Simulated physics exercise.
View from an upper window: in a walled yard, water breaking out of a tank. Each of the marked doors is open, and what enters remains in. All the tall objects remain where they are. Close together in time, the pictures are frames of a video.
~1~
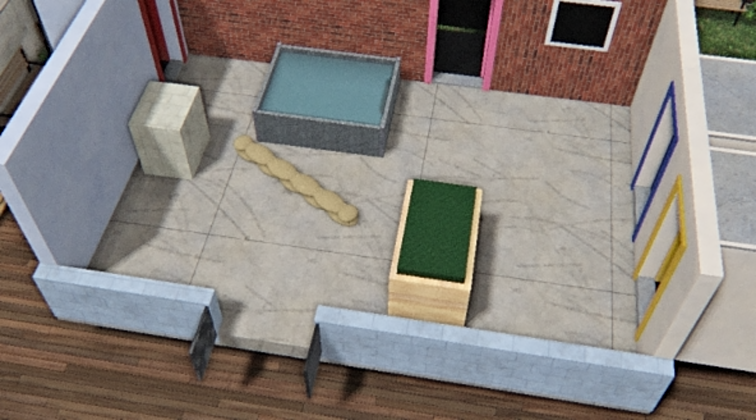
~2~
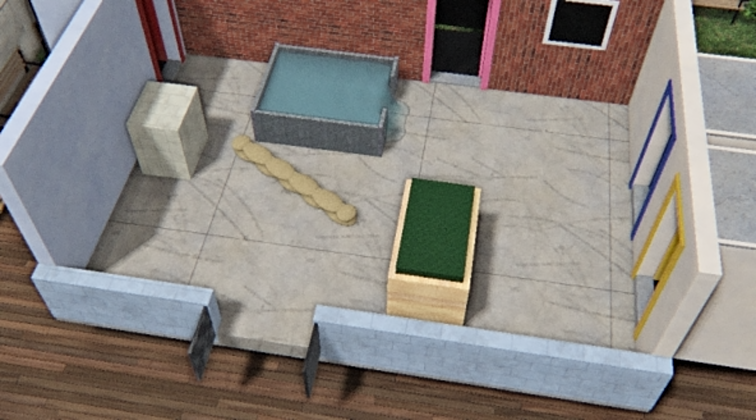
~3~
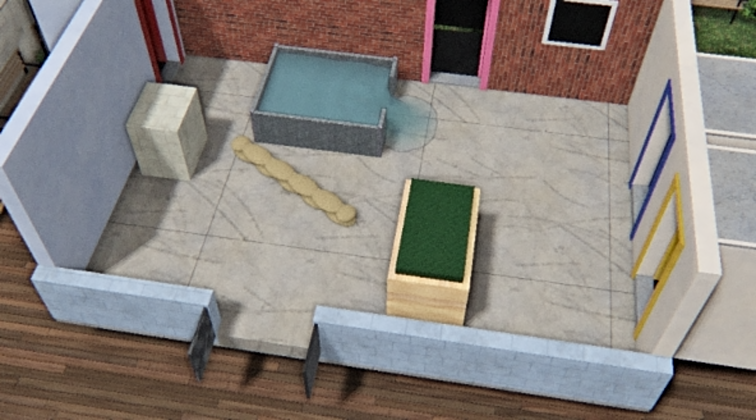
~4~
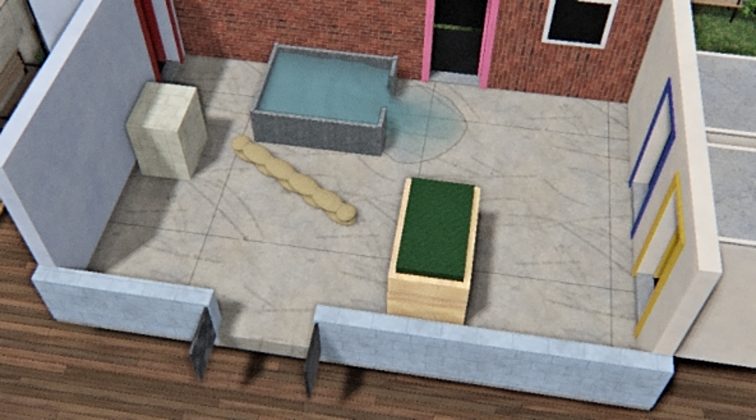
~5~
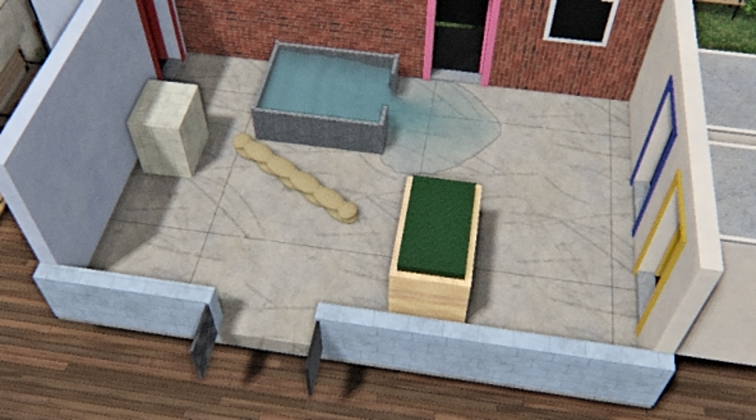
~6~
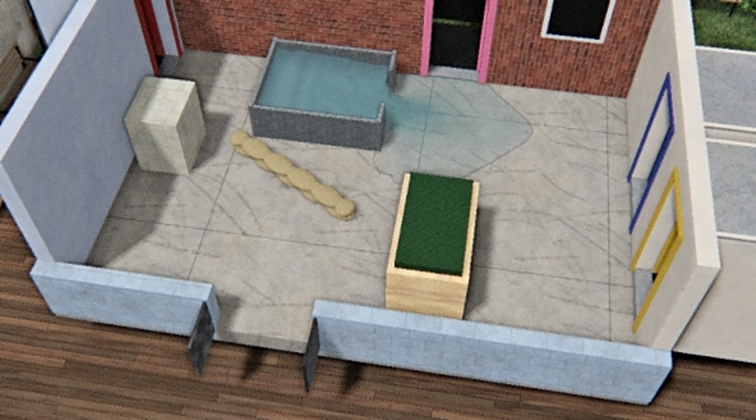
A grey tank of blue-green water stands at the back of a walled yard, seen from an upper window. Brick wall and a pink-edged doorway rise behind it, with a pale block to the left, a lumpy tan row in front and a green-topped box right of centre. Water breaks from the tank's right side and spreads rightward across the pale paving in a widening sheet, while the view barely shifts.
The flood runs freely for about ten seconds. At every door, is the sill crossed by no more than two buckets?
The yellow door: Yes, it stays at two or less. The pink door: No, more than that crosses. The red door: Yes, it stays at two or less. The blue door: Yes, it stays at two or less.
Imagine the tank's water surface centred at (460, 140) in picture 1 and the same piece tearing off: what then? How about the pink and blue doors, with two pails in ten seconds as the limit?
At the pink door it remains within limits, at the blue door it surpasses the limit.
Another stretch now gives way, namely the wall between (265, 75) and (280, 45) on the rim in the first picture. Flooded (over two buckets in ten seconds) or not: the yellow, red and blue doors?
In that case the yellow door undershoots, while the red door overshoots and the blue door undershoots.
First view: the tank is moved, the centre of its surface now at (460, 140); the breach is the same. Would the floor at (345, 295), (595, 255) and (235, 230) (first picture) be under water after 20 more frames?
Well, in the order you listed them, they'd be unreached, reached by the flood and unreached.
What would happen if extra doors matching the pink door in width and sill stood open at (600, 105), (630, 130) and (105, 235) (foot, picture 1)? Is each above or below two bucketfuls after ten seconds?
Each in turn, the new doors: Breaks the limit, breaks the limit, remains within bounds.
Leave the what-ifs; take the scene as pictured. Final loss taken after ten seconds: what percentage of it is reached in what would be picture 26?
That comes to 65 per cent, as I work it out.
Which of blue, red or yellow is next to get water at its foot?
The blue one, I reckon.
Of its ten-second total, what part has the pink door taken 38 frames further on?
Near 95 %, I'd say.
A moment on, water covers 25 % of the floor; the yellow door not reached, the pink door under two buckets in, the red door not reached, the blue door not reached.
Next, water covers 35 % of the floor; the yellow door not reached, the pink door over two buckets in, the red door not reached, the blue door wet at the sill, nothing in.
Then, water covers 40 % of the floor; the yellow door wet at the sill, nothing in, the pink door over two buckets in, the red door not reached, the blue door wet at the sill, nothing in.
Later, water covers 45 % of the floor; the yellow door wet at the sill, nothing in, the pink door over two buckets in, the red door not reached, the blue door wet at the sill, nothing in.
In the end, water covers 70 % of the floor; the yellow door wet at the sill, nothing in, the pink door over two buckets in, the red door not reached, the blue door wet at the sill, nothing in.
